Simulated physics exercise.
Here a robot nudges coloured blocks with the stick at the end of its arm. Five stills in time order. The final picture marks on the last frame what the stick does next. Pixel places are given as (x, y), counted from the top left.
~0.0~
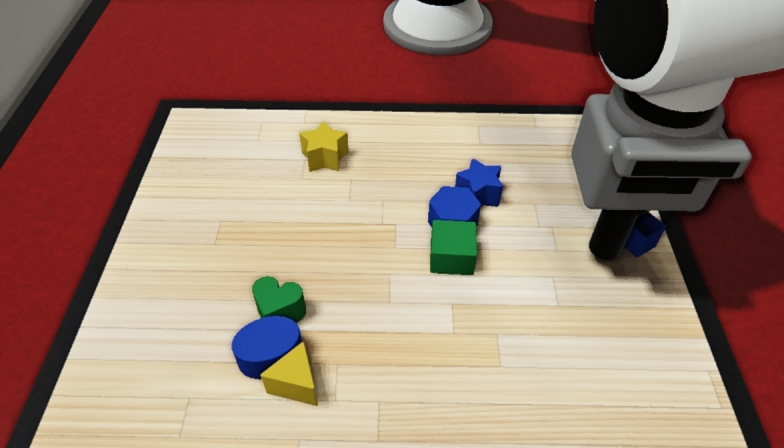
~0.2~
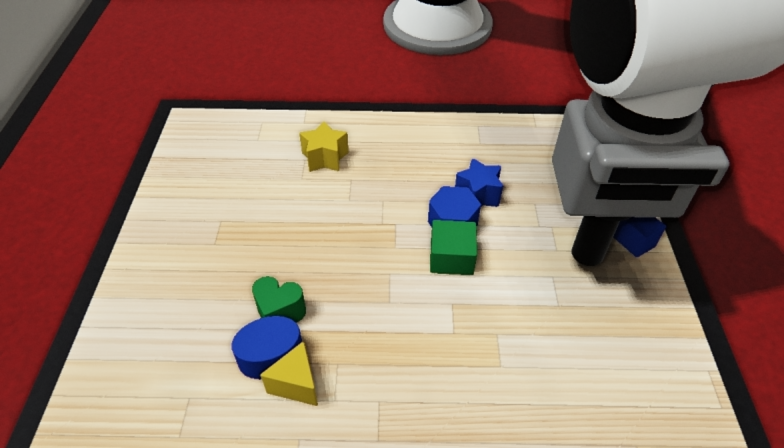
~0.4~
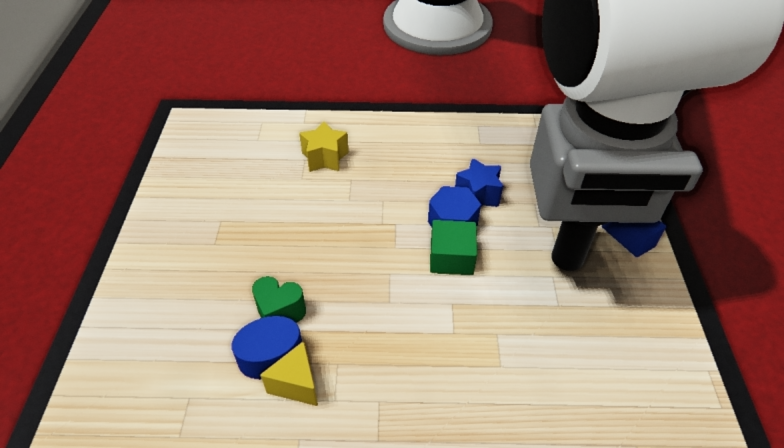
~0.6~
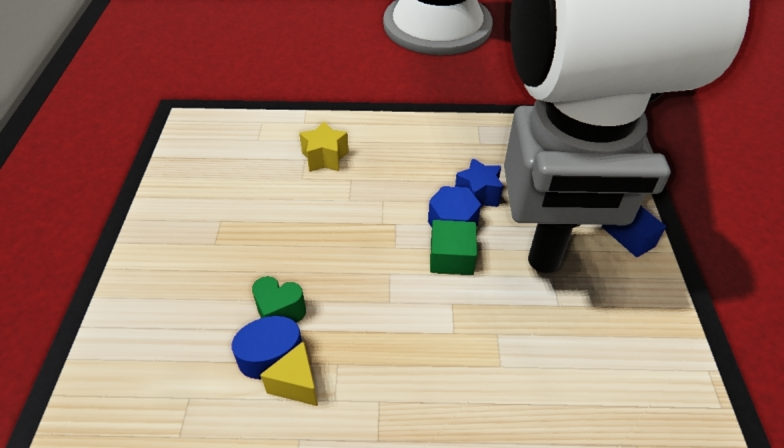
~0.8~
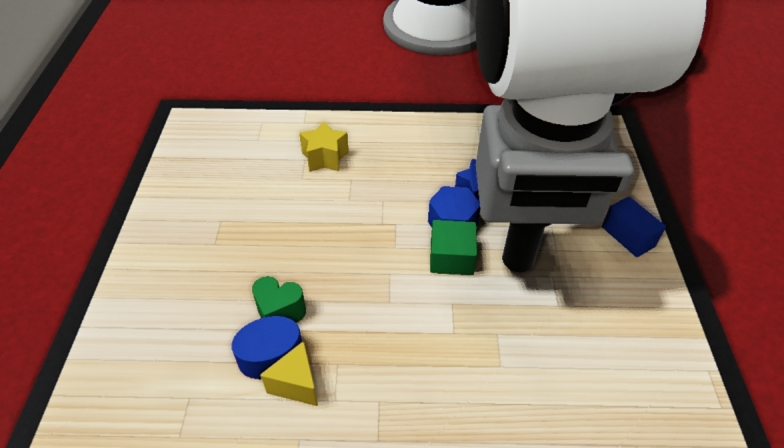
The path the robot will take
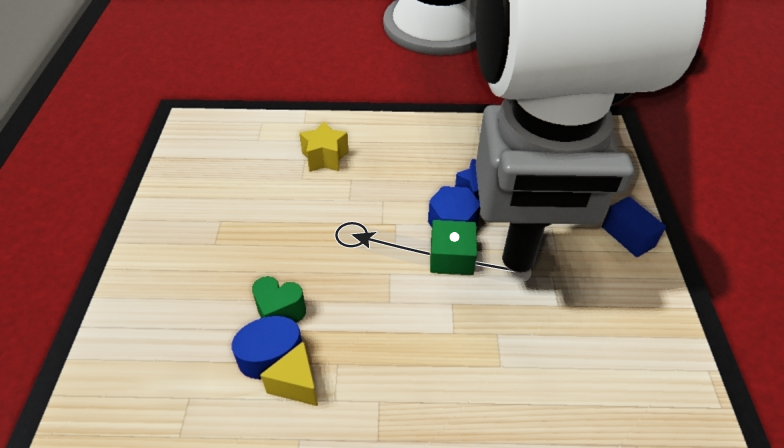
On a pale wooden board edged in black over a red surface, a robot arm holds its dark stick near the right side, beside a blue block. The arm glides steadily left, uncovering more of that block and nearing the green square block, while all the blocks stay still.
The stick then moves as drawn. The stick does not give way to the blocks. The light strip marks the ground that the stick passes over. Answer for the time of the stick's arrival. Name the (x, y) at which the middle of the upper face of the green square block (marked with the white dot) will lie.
Its top middle: (317, 203).
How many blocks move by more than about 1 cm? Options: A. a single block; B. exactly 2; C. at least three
My pick is A.
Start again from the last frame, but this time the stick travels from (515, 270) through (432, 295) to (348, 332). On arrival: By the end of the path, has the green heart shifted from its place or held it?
It holds its position.
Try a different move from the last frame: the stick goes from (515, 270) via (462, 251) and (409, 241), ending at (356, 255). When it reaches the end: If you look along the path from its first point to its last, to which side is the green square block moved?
Goes left.
The line goes from (515, 270) over (431, 254) to (352, 235); the dot is on the green square block.
What follows on the original path. One third of the way, stick at (459, 250); green square block at (423, 231).
Two thirds of the way, stick at (403, 237); green square block at (368, 217), turned 15° clockwise.
At the end, stick at (351, 224); green square block at (317, 203), turned 20° clockwise; blue hexagonal block unmoved.
